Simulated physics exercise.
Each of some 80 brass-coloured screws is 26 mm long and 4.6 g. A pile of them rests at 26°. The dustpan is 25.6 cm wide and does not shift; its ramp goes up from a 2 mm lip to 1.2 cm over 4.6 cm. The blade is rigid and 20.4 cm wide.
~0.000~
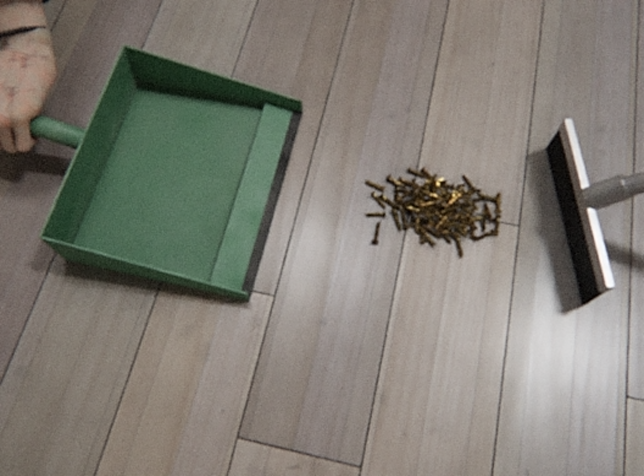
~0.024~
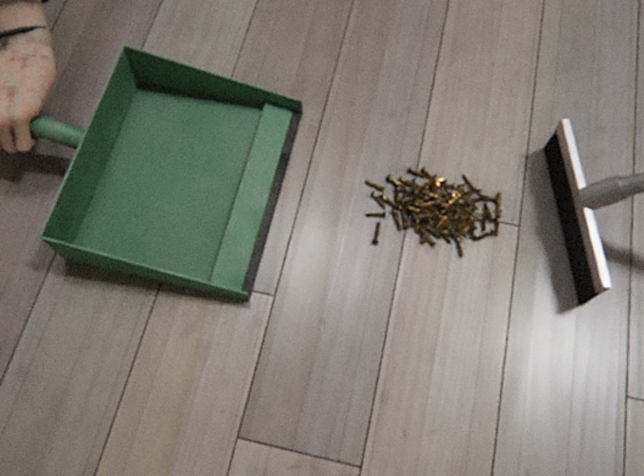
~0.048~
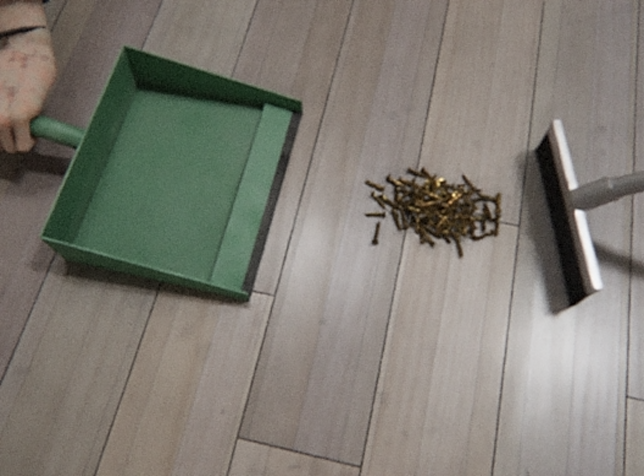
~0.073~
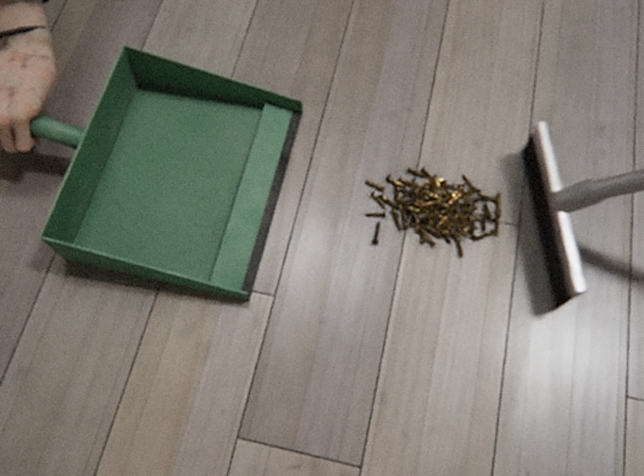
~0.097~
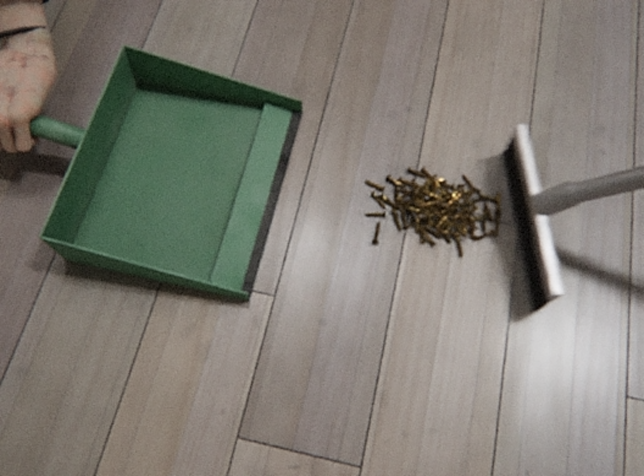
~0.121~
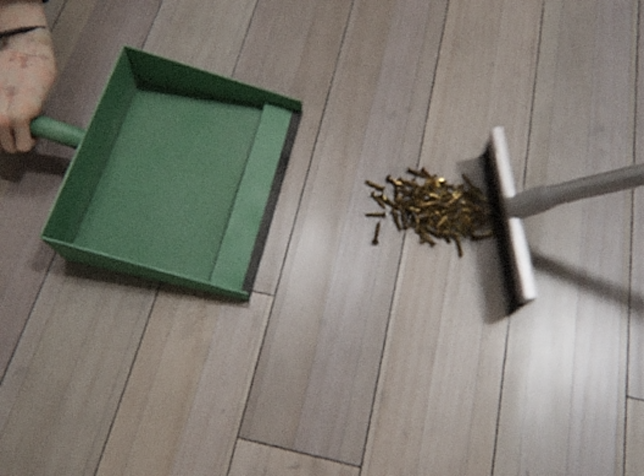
A broom blade slides left across the floor and meets the pile of brass-coloured screws.
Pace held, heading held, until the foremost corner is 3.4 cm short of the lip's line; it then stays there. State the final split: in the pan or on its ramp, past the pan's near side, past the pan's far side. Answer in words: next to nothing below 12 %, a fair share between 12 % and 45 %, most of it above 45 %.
Pan - most of it; near side - next to nothing; far side - next to nothing.
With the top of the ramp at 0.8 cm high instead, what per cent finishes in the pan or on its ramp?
That would give something like 65 per cent.
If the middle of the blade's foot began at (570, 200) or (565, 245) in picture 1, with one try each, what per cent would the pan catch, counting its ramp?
Roughly 55 % and 55 %.
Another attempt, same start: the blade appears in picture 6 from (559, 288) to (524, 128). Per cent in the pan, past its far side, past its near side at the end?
Pan: 15, far side: 0, near side: 0.
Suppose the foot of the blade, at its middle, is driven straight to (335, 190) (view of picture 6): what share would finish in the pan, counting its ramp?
Close to 55 in a hundred.
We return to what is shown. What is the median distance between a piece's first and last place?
Median: Approx. 24 cm.
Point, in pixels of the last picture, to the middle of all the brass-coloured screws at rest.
Look around (253, 235) in the last picture.
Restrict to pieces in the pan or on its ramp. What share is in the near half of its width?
I'd say near 80 per cent.
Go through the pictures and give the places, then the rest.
In the first picture, blade from (605, 287) to (565, 127), moved 0.0 cm, 0 of the pieces shifted so far; middle of the pieces at (438, 208); pan at (175, 179).
In the second picture, blade from (602, 288) to (562, 127), moved 0.3 cm, 0 of the pieces shifted so far; middle of the pieces at (438, 208).
In the third picture, blade from (592, 289) to (554, 128), moved 1.4 cm, 0 of the pieces shifted so far; middle of the pieces at (438, 208).
In the fourth picture, blade from (576, 291) to (539, 130), moved 3.2 cm, 0 of the pieces shifted so far; middle of the pieces at (438, 208).
In the fifth picture, blade from (553, 294) to (518, 133), moved 5.6 cm, 0 of the pieces shifted so far; middle of the pieces at (438, 208).
In the sixth picture, blade from (526, 298) to (495, 136), moved 8.5 cm, 5 of the pieces shifted so far; middle of the pieces at (438, 208); pan at (175, 179). Its pace works out near 1.19 m/s, heading 21 degrees towards the viewer's side.
After 0.22 s, middle of the blade 15 cm from the lip; 0 % over the lip, far side 0 %, near side 0 %.
After 0.29 s, middle of the blade 8 cm from the lip; 0 % over the lip, far side 0 %, near side 0 %.
After 0.50 s, middle of the blade 6 cm from the lip; 75 % over the lip, far side 0 %, near side 5 %.
By 1.8 s all is still; pan 55 %, near side 5 %, far side 0 %, in front of the lip or behind the blade 35 %.
